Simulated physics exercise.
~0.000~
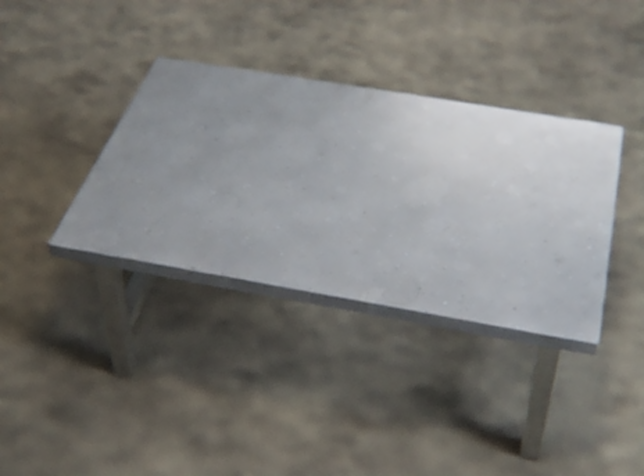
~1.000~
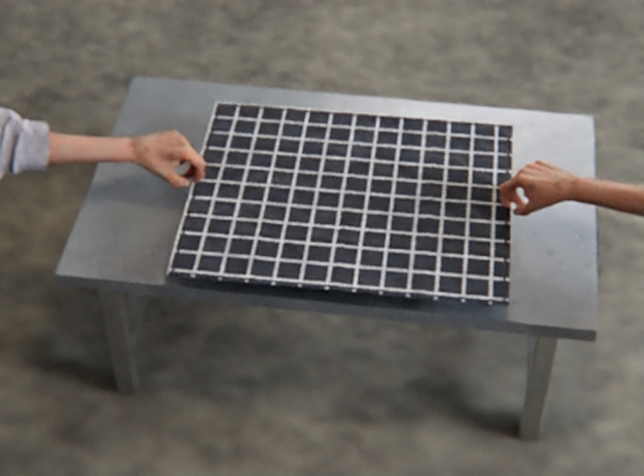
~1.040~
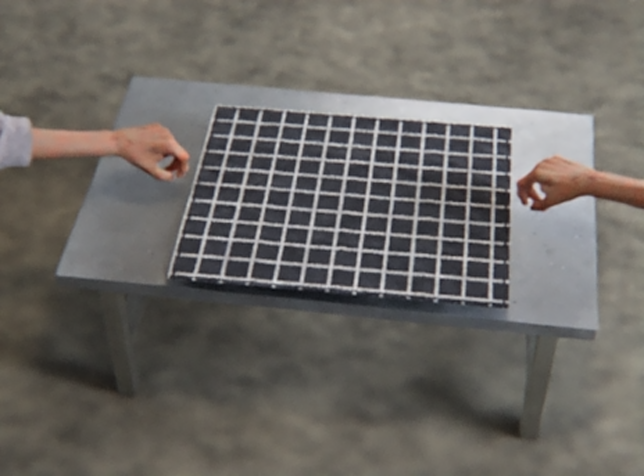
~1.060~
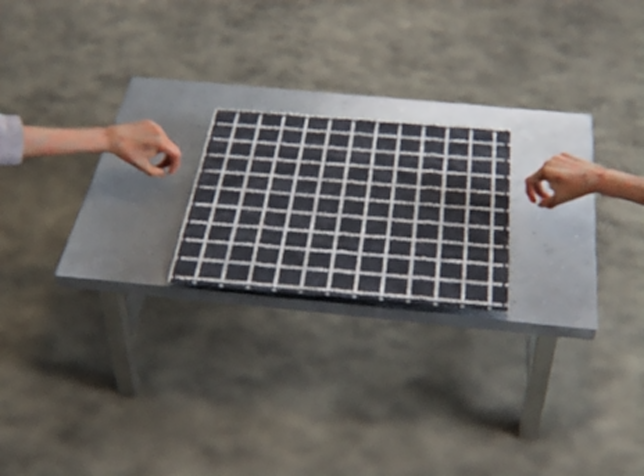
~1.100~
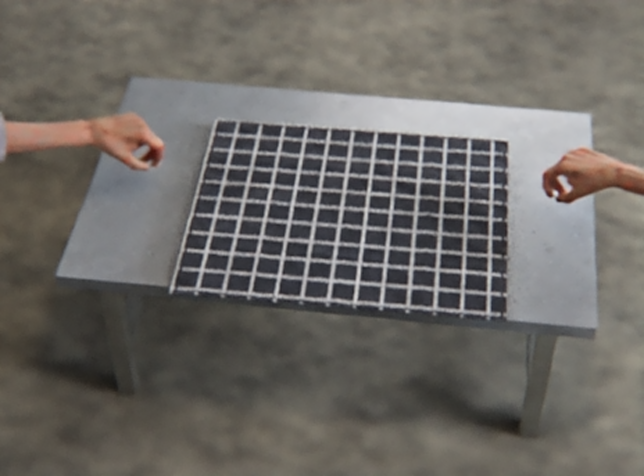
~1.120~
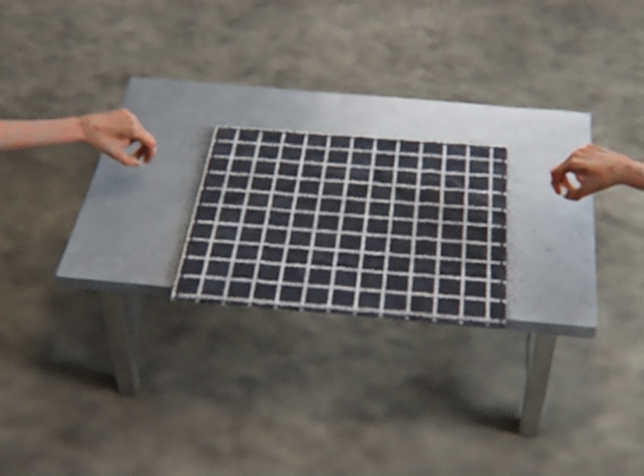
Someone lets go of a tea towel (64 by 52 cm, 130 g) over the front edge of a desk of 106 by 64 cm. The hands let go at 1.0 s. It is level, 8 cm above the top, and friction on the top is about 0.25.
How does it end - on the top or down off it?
It ends on the top.
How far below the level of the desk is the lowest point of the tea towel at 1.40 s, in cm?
4 cm.
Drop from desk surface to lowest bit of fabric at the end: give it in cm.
About 4 cm.
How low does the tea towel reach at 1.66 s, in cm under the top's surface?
It's hanging something like 4 cm below the top at that point.
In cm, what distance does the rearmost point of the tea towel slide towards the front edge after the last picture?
Around 0 cm forward.
By 1.4 s, 90 % of the tea towel is still over the top.
By 1.7 s, 90 % of the tea towel is still over the top.
By 1.9 s, 90 % of the tea towel is still over the top.
By 2.2 s, 90 % of the tea towel is still over the top.
By 4.4 s, 90 % of the tea towel is still over the top.
